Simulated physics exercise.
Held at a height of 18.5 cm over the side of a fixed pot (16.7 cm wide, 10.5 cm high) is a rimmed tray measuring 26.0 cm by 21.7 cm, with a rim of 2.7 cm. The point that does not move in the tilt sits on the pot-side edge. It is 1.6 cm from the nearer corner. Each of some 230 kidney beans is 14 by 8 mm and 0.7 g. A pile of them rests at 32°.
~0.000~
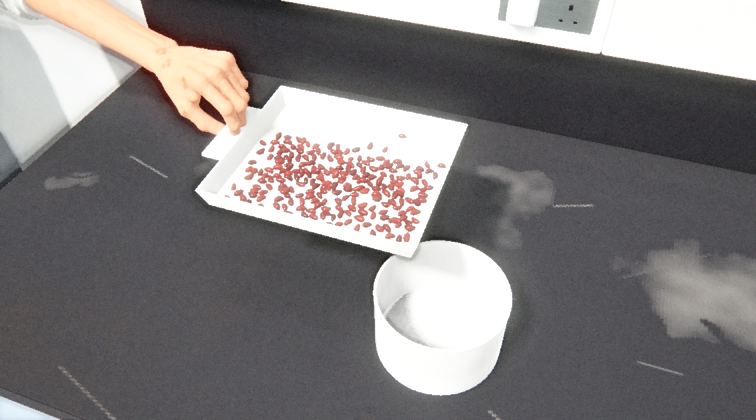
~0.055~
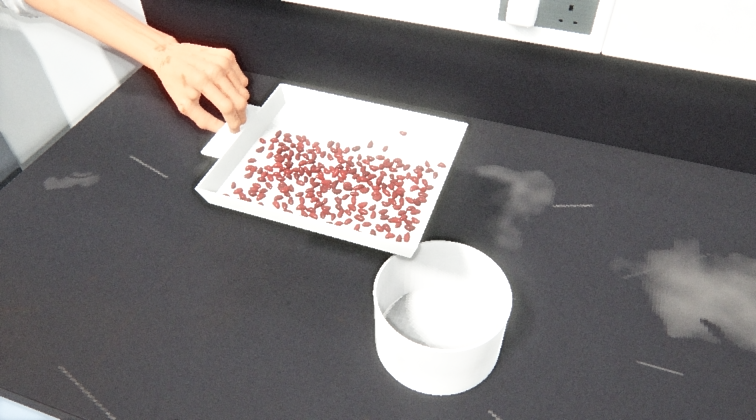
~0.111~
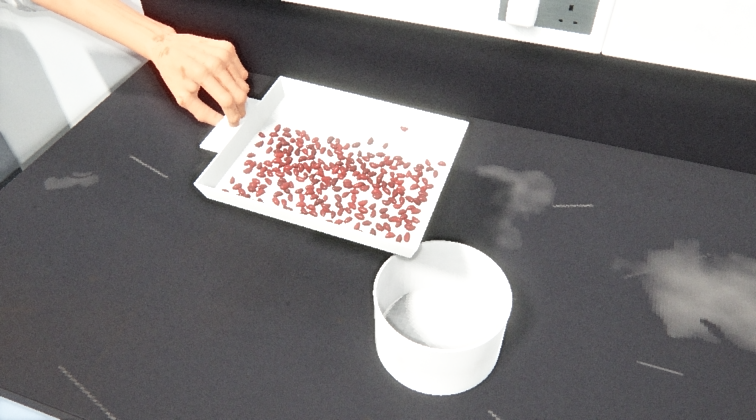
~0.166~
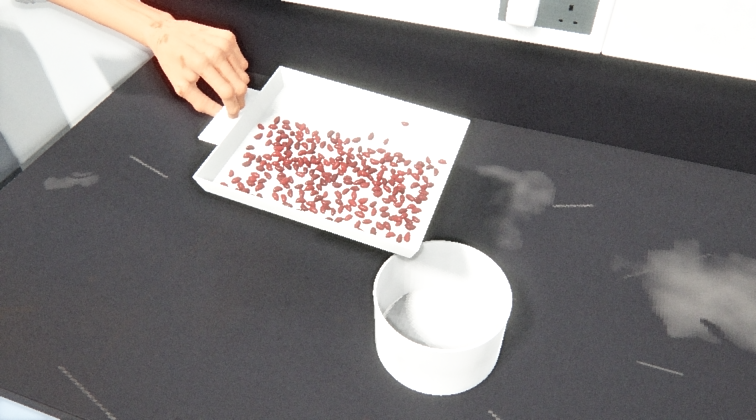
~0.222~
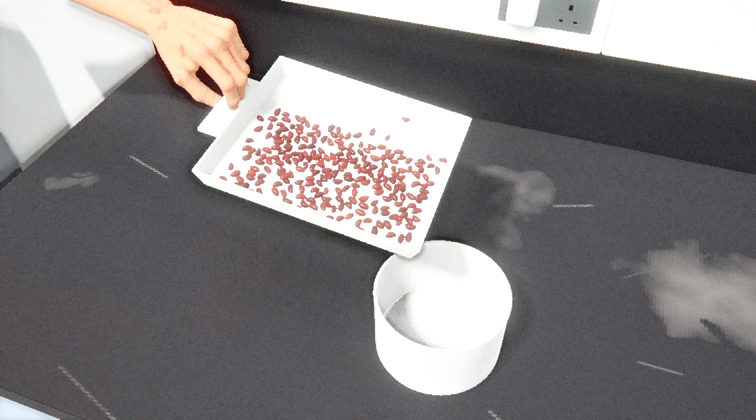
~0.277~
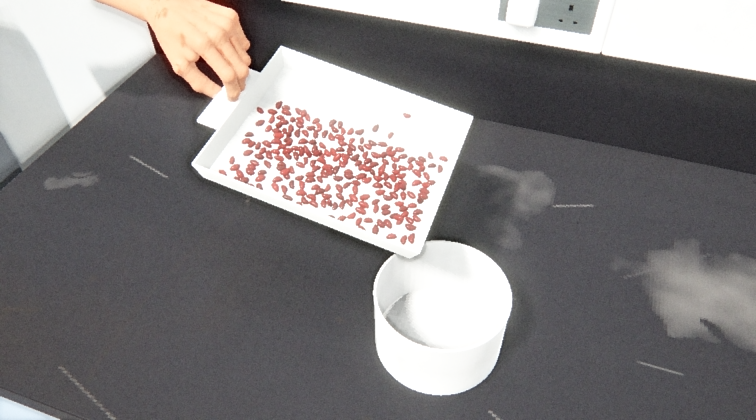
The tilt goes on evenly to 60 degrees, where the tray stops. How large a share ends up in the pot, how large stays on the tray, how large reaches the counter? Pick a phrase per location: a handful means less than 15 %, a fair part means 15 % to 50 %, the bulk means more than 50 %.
Pot: A fair part, left on the tray: The bulk, counter: A handful.
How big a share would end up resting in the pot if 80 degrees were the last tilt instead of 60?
Around 85 in a hundred.
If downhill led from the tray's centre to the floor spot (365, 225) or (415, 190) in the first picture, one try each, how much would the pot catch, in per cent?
First try: About 25 percent; second try: About 5 percent.
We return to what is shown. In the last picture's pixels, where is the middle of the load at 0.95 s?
Near pixel (399, 187).
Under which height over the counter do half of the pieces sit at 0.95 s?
About 24 cm.
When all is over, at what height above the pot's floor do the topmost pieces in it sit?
Around 1.0 cm above the floor.
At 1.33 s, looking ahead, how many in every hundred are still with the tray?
It's roughly 85 percent.
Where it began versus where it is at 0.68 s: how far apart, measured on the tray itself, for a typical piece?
Around 3 centimetres.
Then, at 0.68 s, tilt 35 degrees; the tray holds 100 %, the pot 0 %.
After 0.95 s, tilt 51 degrees; the tray holds 100 %, the pot 0 %.
After 1.33 s, tilt 60 degrees; the tray holds 85 %, the pot 10 %.
By 2.5 s all is still; pot 25 %, tray 75 %, counter 0 %.
